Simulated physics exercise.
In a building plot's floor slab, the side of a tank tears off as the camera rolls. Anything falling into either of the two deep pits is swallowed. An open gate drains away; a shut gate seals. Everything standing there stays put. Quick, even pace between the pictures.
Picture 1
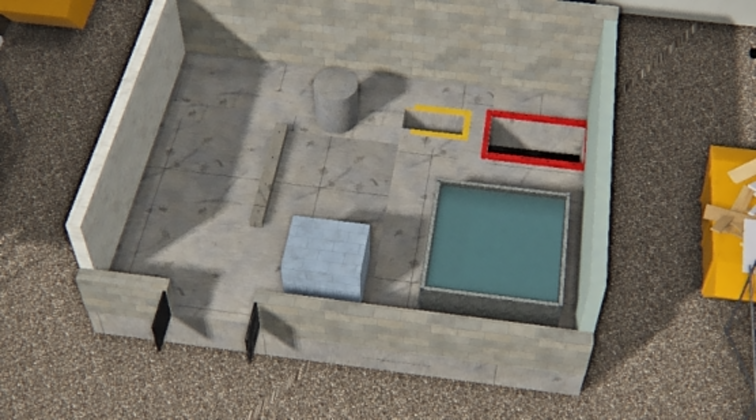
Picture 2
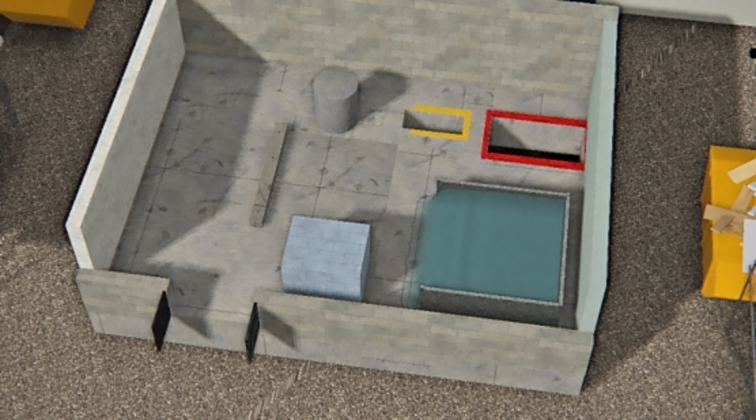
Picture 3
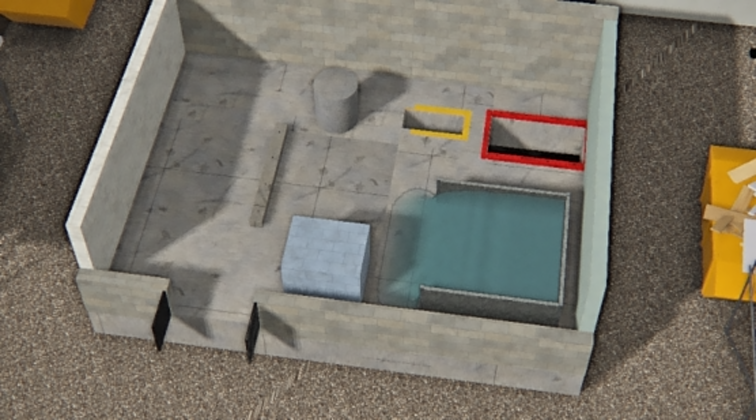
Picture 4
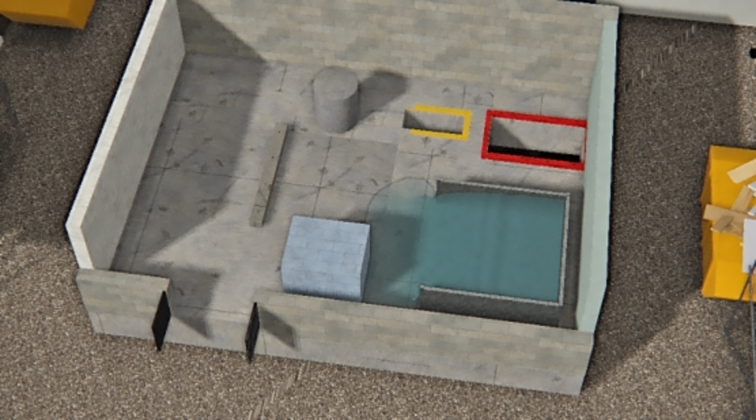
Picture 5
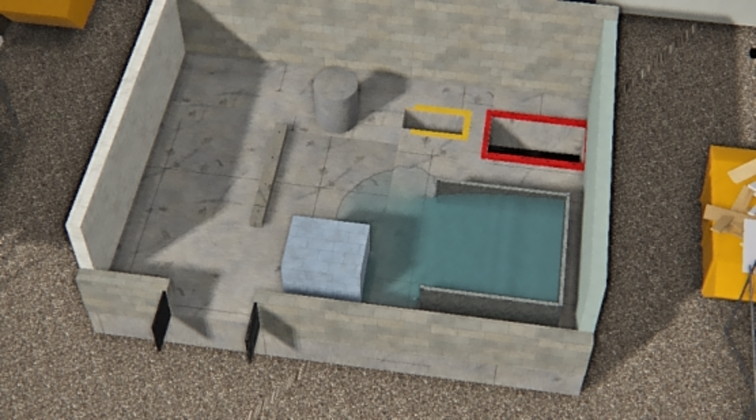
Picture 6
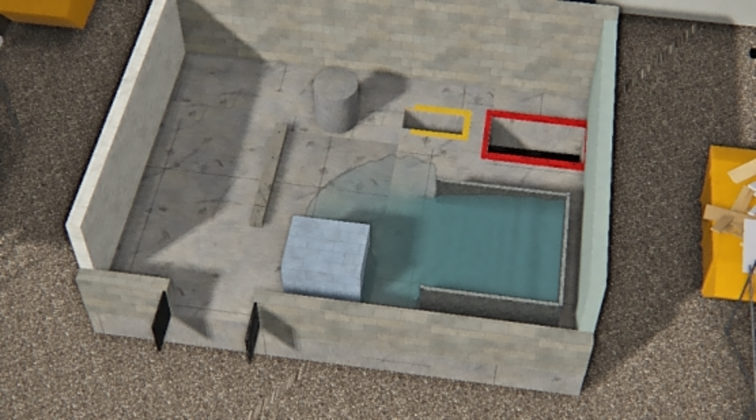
Teal water pours from the tank's open left side and spreads left around the pale block.
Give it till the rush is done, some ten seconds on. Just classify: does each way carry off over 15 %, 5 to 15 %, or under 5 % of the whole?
The gate carries off 5 to 15 %; the yellow pit carries off 5 to 15 %; the red pit carries off under 5 %.
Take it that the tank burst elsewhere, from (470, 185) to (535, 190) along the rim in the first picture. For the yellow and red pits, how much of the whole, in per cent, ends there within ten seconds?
In percent: Yellow 20, red 40.
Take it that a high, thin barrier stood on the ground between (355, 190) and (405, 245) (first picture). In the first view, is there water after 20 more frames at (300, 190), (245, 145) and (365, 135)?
Same order as asked - soaked, unsoaked, soaked.
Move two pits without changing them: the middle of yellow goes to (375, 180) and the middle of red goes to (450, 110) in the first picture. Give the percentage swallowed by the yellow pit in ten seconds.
So the yellow pit ends up with 25 in a hundred.
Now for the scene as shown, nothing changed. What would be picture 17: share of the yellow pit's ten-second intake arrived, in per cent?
Close to 0 out of every hundred.
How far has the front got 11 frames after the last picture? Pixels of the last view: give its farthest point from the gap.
Close to (114, 259).
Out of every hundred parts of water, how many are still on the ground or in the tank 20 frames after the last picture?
My estimate is some 100 percent.
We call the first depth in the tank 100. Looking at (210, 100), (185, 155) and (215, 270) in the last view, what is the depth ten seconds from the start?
First 8, next 10, last 6 in a hundred.
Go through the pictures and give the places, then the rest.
In the first picture, still water in the tank at (497, 243).
In the second picture, the front is at (434, 199), out from the gap at (432, 247).
In the third picture, the front is at (418, 192), out from the gap at (432, 248).
In the fourth picture, water pours out at (432, 249) and has run to (400, 185).
In the fifth picture, the front is at a hidden place, out from the gap at (432, 249).
In the sixth picture, water pours out at (432, 249) and has run to (321, 195).
A moment on, water covers 30 % of the floor; the gate 0 %, the yellow pit 0 %, the red pit 0 %.
Next, water covers 45 % of the floor; the gate 0 %, the yellow pit 0 %, the red pit 0 %.
Then, water covers 70 % of the floor; the gate 1 %, the yellow pit 0 %, the red pit 0 %.
Later, water covers 90 % of the floor; the gate 3 %, the yellow pit 3 %, the red pit 1 %.
In the end, water covers 95 % of the floor; the gate 7 %, the yellow pit 12 %, the red pit 1 %.
